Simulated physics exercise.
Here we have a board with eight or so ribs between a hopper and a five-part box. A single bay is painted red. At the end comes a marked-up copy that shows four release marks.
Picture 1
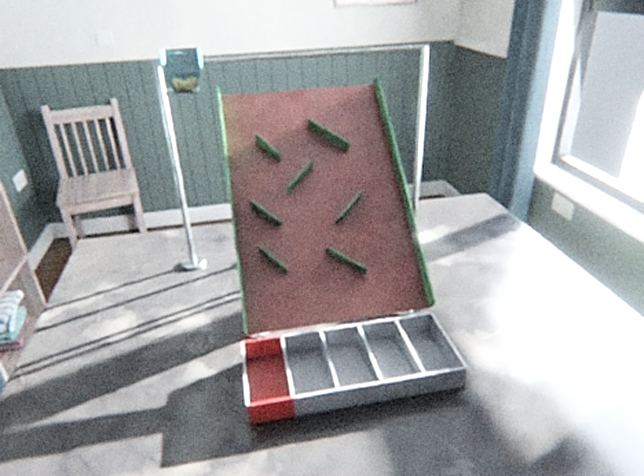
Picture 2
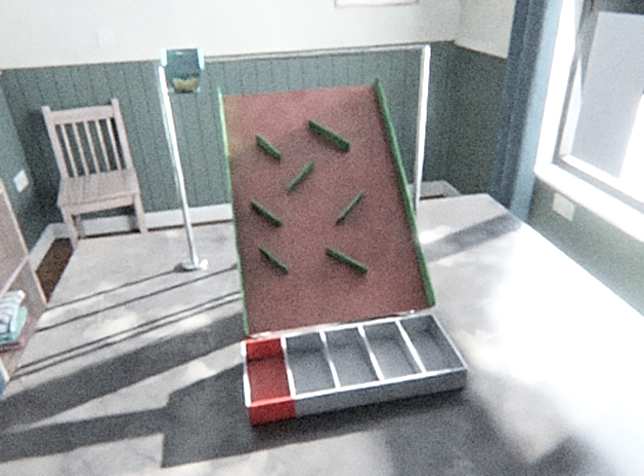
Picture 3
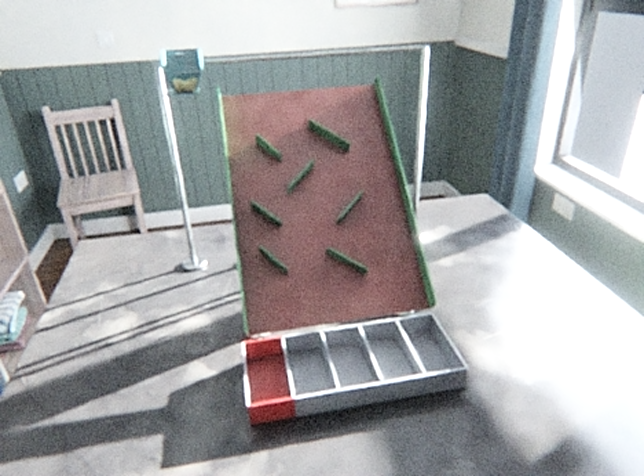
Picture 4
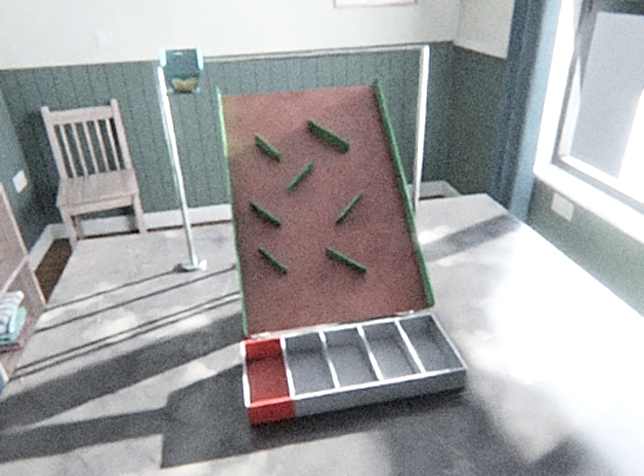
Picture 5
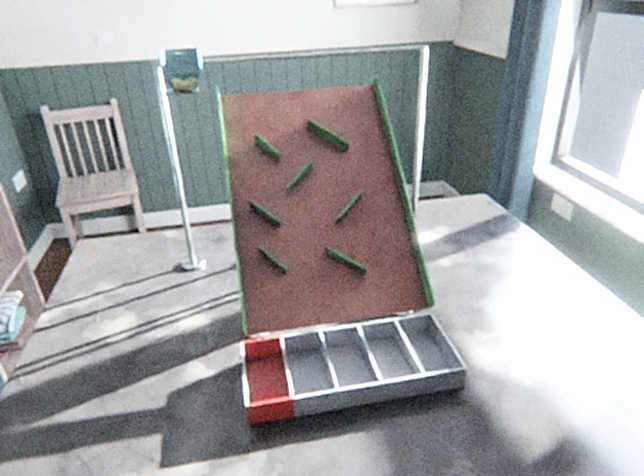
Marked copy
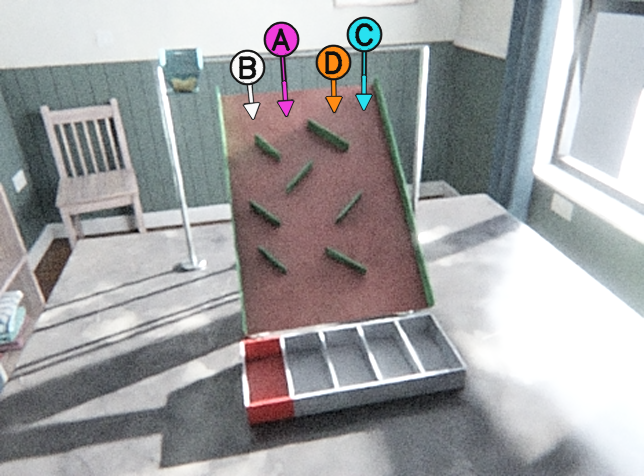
In this clip, a tilted reddish-brown board with green ribs stands on a table between a small raised hopper and a five-part box whose leftmost bay is red, and nothing visibly moves.
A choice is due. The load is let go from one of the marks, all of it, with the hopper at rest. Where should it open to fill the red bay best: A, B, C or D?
Choose B.
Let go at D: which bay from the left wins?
The fifth.
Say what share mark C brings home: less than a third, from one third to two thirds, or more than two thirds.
Less than a third.
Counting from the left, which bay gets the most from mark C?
It is the fifth one.
On the marked copy, mark A meets the board at (286, 110); mark B meets the board at (252, 113); mark C meets the board at (363, 104); mark D meets the board at (334, 106).
Choosing A, none in the red bay, all in other bays.
Choosing B, about a third in the red bay, about two thirds in other bays.
Choosing C, a small part in the red bay, most in other bays, a small part outside the box.
Choosing D, none in the red bay, nearly all in other bays, a small part outside the box.
